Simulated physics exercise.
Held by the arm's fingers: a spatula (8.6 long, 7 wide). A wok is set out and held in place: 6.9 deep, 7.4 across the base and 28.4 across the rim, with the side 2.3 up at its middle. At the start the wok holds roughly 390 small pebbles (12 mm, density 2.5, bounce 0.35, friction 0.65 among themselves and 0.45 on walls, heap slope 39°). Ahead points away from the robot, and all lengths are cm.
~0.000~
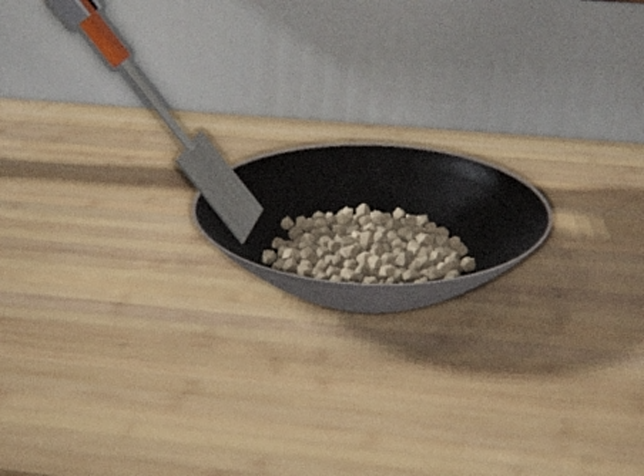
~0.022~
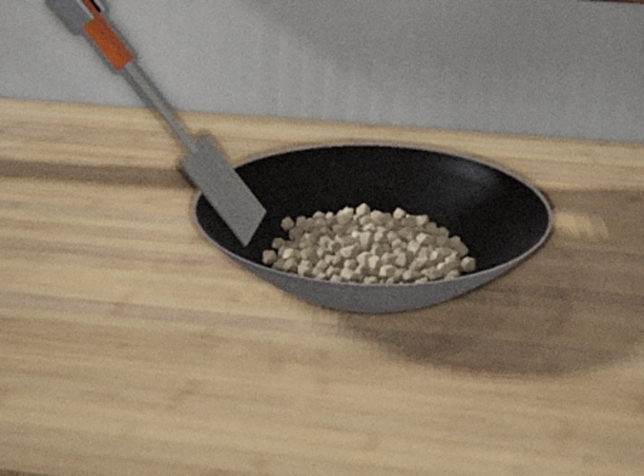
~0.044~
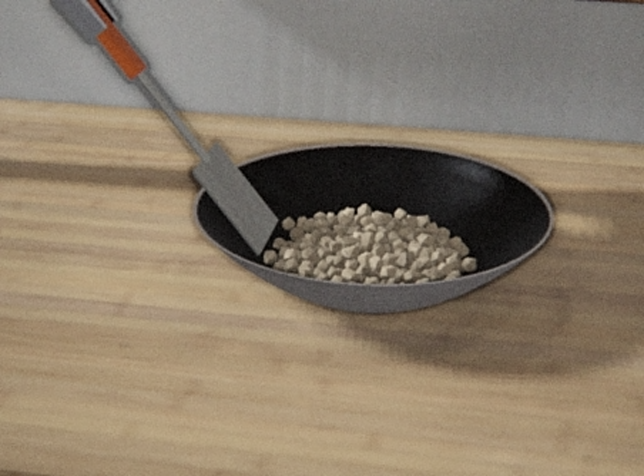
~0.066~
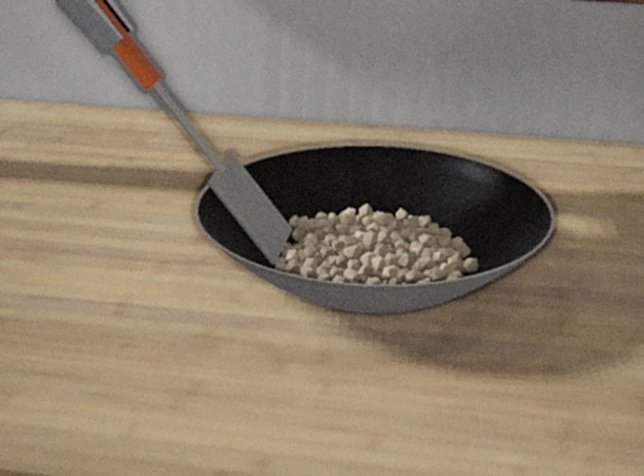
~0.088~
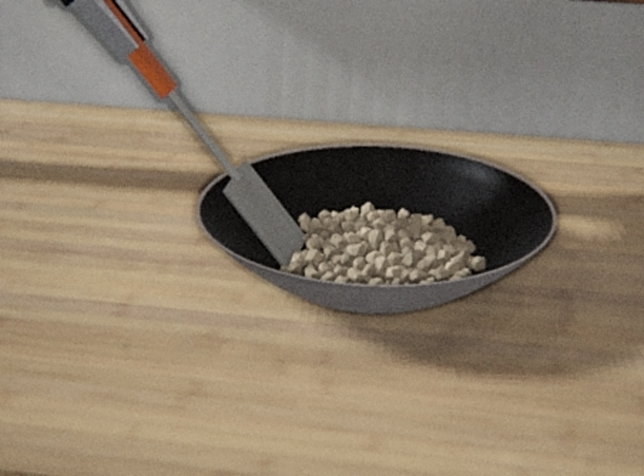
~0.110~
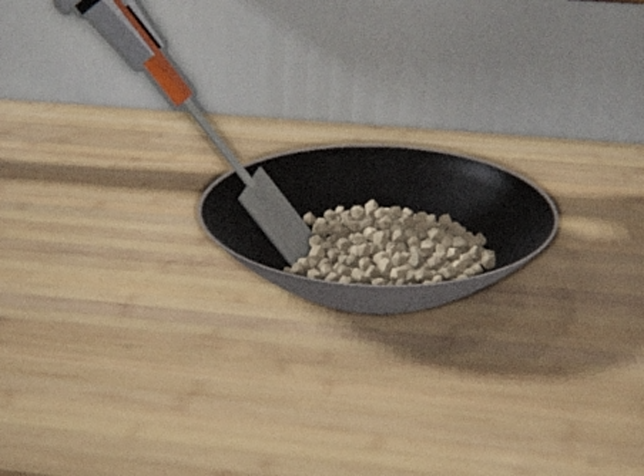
A gray spatula with an orange band dipped down and to the right inside a dark wok on a wooden surface, then pressed against the pale pebbles and nudged the heap slightly to the right.
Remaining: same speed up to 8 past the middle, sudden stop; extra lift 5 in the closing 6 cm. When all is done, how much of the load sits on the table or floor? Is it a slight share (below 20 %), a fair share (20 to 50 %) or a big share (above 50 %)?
It is a slight share.
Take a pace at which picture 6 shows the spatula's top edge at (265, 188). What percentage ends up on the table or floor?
Share: Roughly 20 %.
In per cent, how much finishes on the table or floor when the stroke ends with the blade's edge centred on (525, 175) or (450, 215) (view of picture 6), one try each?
About 35 and 0 per cent.
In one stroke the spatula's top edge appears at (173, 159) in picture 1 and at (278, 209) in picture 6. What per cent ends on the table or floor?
It comes to something like 30 %, give or take.
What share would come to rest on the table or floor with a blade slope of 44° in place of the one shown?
Then about 15 per cent.
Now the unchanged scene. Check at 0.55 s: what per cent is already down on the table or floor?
I'd put it at around 5 per cent.
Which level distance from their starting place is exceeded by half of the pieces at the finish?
Some 7 cm.
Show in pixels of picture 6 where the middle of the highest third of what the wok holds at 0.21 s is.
Near (461, 243).
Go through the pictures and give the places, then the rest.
In the first picture, spatula top edge at (189, 145), sloping 52°; upper third of the load around (368, 245), from x 270 to 470, top at y 210; 390 in the wok.
In the second picture, spatula top edge at (192, 148), sloping 52°; upper third of the load around (368, 245), from x 270 to 470, top at y 210.
In the third picture, spatula top edge at (205, 157), sloping 52°; upper third of the load around (369, 246), from x 270 to 470, top at y 210.
In the fourth picture, spatula top edge at (219, 167), sloping 52°; upper third of the load around (371, 246), from x 280 to 470, top at y 210.
In the fifth picture, spatula top edge at (235, 175), sloping 52°; upper third of the load around (378, 245), from x 285 to 480, top at y 210.
In the sixth picture, spatula top edge at (250, 182), sloping 52°; upper third of the load around (392, 244), from x 290 to 490, top at y 210; 390 in the wok.
By 0.21 s, sloping 52°, highest piece 6 above the table; 390 in the wok.
By 0.30 s, sloping 52°, highest piece 9 above the table; 389 in the wok, 1 on the blade or in flight.
By 0.55 s, sloping 52°, highest piece 8 above the table; 348 in the wok, 27 on the table or floor, 15 on the blade or in flight.
By 1.60 s, sloping 52°, highest piece 8 above the table; 345 in the wok, 45 on the table or floor.
Final count, 345 in the wok, 45 on the table or floor. That is 12 % on the table or floor.
